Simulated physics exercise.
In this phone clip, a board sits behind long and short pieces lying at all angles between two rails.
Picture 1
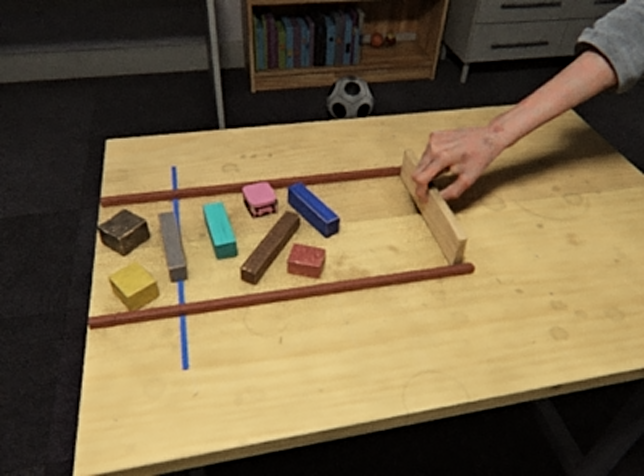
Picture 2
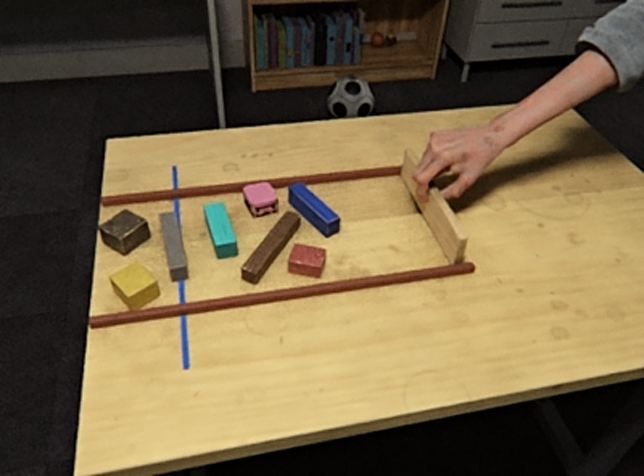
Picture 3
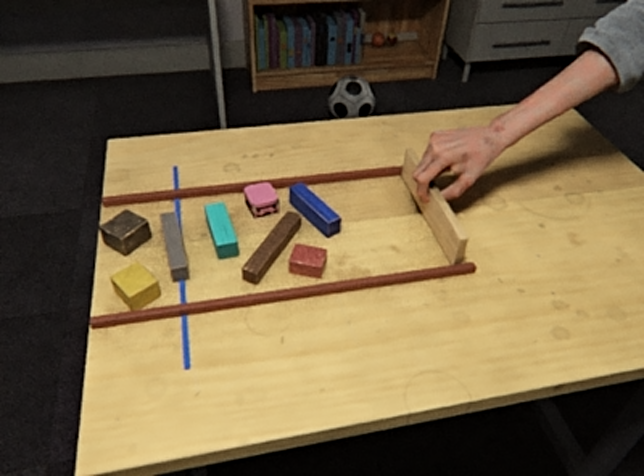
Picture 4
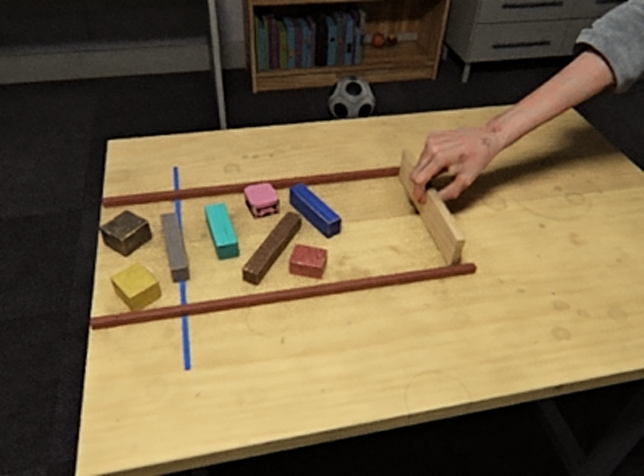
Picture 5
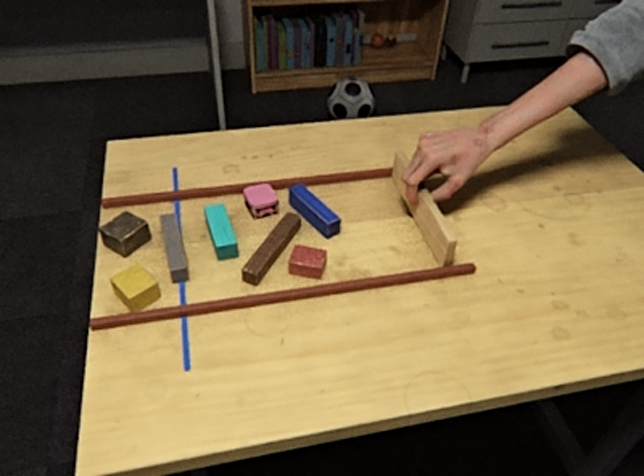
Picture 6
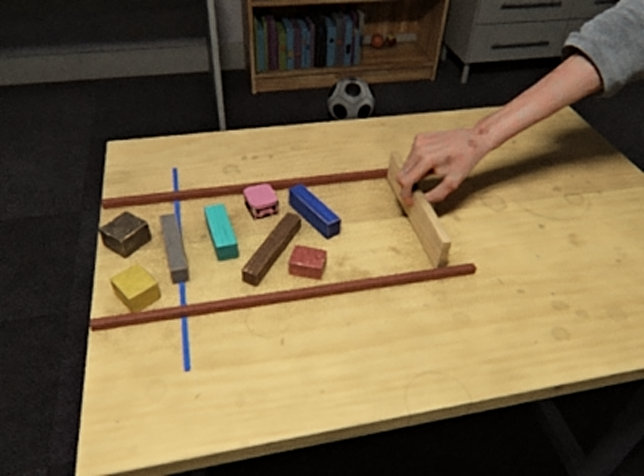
A hand slides a wooden board slightly left between two rails while the coloured blocks stay still.
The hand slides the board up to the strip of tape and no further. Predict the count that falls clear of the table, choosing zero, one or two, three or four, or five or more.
I predict the tally of drops will be under three but above nought.
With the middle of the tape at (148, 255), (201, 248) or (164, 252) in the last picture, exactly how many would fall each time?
Try 1: 4; try 2: 1; try 3: 3.
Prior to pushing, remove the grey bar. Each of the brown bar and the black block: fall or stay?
As for the brown bar, it is left in place; as for the black block, it topples off.
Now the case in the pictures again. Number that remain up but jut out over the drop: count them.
2.
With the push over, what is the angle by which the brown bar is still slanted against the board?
Roughly 10°.
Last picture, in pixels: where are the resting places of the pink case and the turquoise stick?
First object about (145, 213); second object about (120, 241).
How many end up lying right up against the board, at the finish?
Number in contact with it: 2.
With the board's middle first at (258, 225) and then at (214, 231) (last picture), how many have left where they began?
I make it 5 at the first spot and 8 at the other.
Early on, none off yet; black block at rest near (126, 234); yellow block at rest near (136, 288); grey bar at rest near (174, 247).
A while later, none off yet; black block travelled a little near (104, 237); yellow block travelled a little near (122, 294); grey bar travelled a little near (139, 250).
Finally, the number that fall off is one or two; lost, black block.
